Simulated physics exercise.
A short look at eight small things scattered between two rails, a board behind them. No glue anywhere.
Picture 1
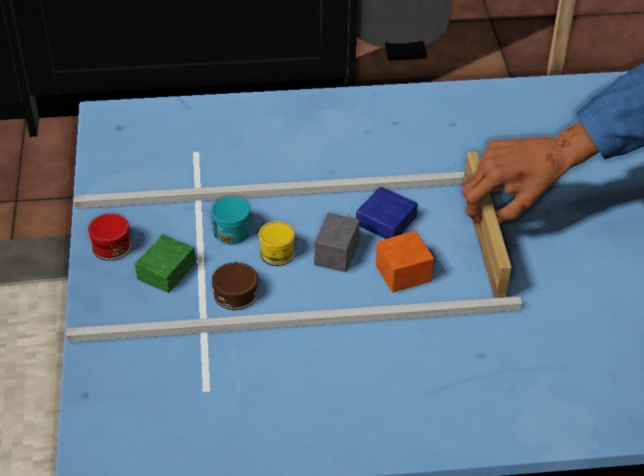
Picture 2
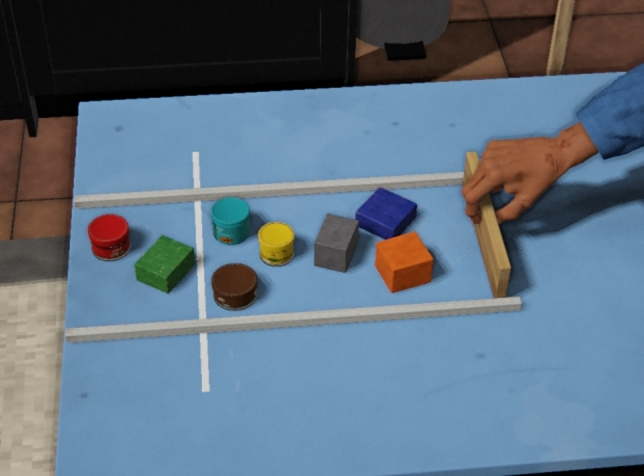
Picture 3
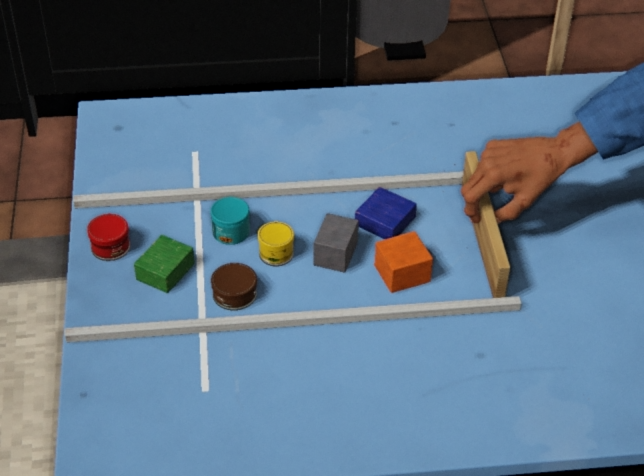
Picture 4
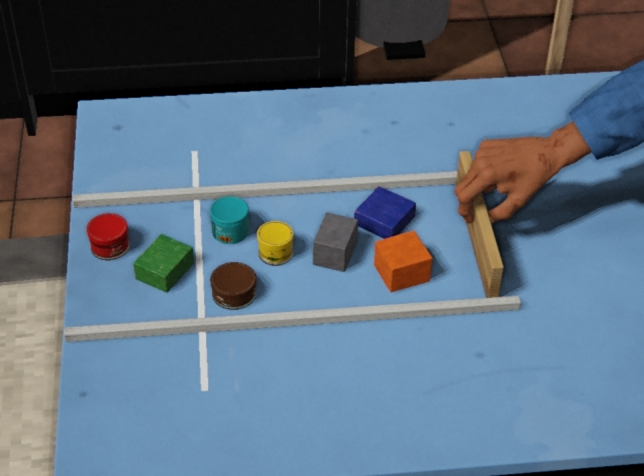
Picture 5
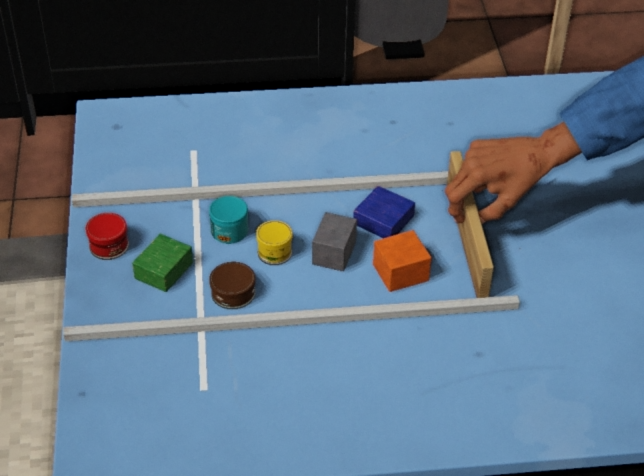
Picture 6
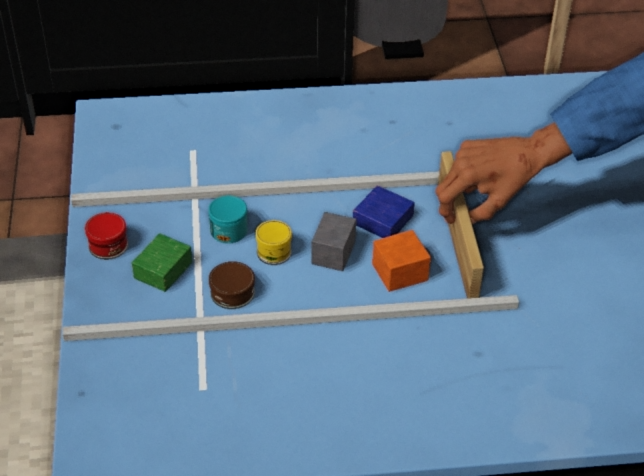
At the start, a hand holds a wooden board upright at the right end of two pale rails, with eight small tins, tubs and blocks scattered between them. The board stays nearly still, then the hand slides it a short way left, while the objects remain in place.
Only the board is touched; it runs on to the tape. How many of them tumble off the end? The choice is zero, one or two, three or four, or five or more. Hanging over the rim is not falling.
The number that fall off is zero.
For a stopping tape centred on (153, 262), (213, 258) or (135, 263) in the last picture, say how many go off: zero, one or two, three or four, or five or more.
Taking them in turn, one or two; zero; 3 or 4.
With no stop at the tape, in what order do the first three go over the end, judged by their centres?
In order: The red tin, then the green block, then the yellow tin.
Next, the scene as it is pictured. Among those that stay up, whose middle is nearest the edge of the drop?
The red tin.
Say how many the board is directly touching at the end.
The number is 2.
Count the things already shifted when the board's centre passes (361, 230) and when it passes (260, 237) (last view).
By then 4, and 7.
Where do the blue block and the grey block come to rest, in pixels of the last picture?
First (166, 229), then (139, 253).
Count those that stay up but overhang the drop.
That would be 1.
Early on, none off yet; red tin at rest near (107, 236); green block at rest near (162, 262); brown pot at rest near (232, 285).
A while later, none off yet; red tin at rest near (107, 236); green block at rest near (160, 263); brown pot travelled a little near (217, 287).
Finally, the number that fall off is zero.
